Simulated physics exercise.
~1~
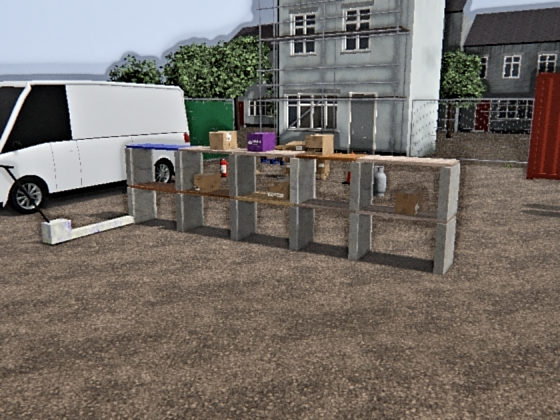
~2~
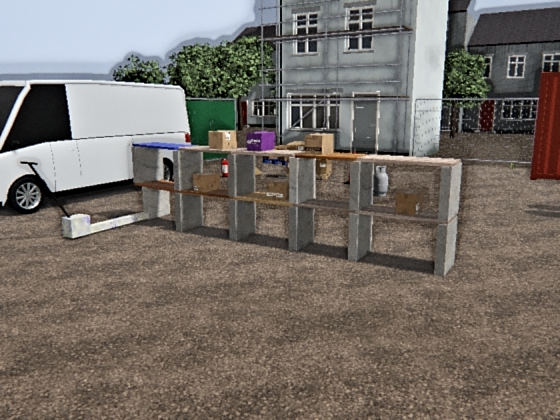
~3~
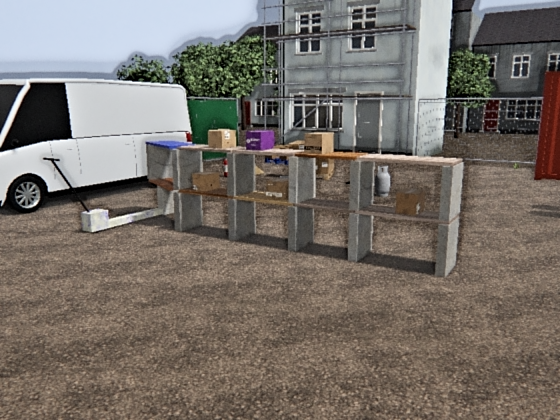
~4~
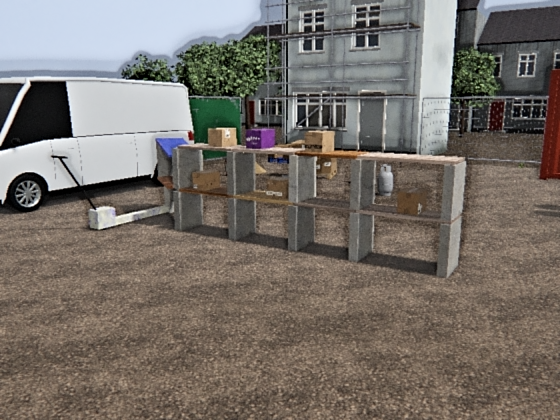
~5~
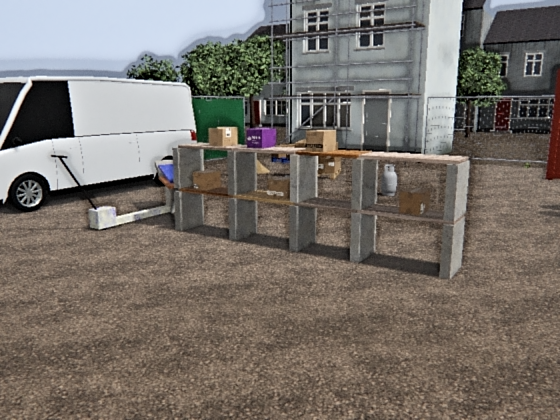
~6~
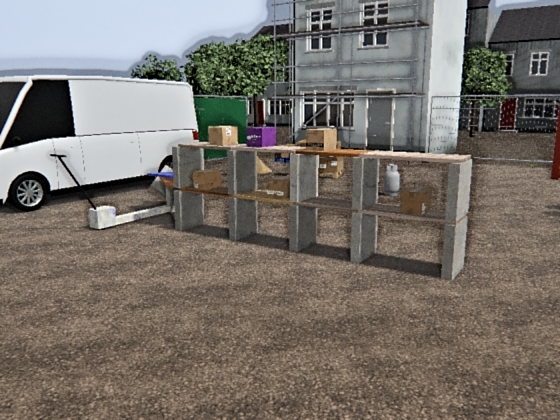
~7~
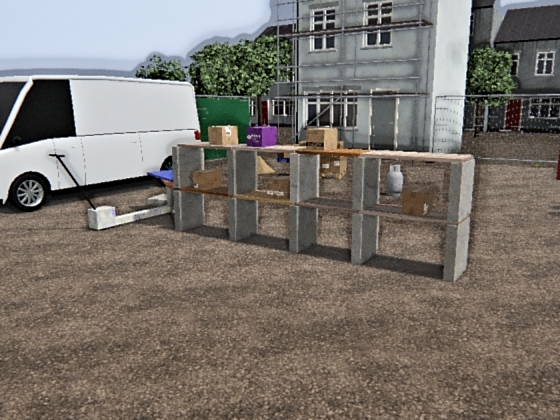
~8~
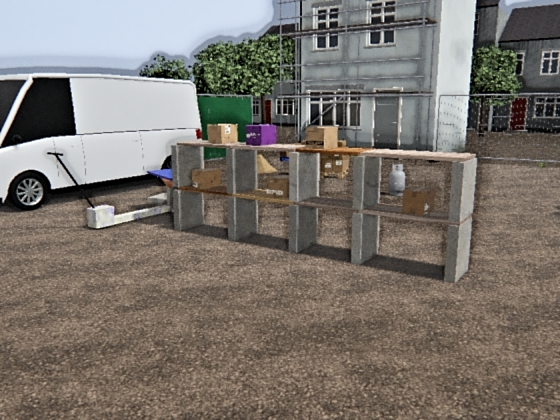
At first, a makeshift two-tier rack of upright grey blocks and boards stands on a building site beside a white van, with cartons in view and a low floor jack at its left end. The jack slides right, pushing the base of the leftmost upright toward its neighbour. The upright starts to lean, and the blue board above it tilts. Then the jack stops, while the end support topples and the blue board drops behind the rack's left end. Finally the blue board rests low there, while the rest of the rack still stands and the purple carton stays put.
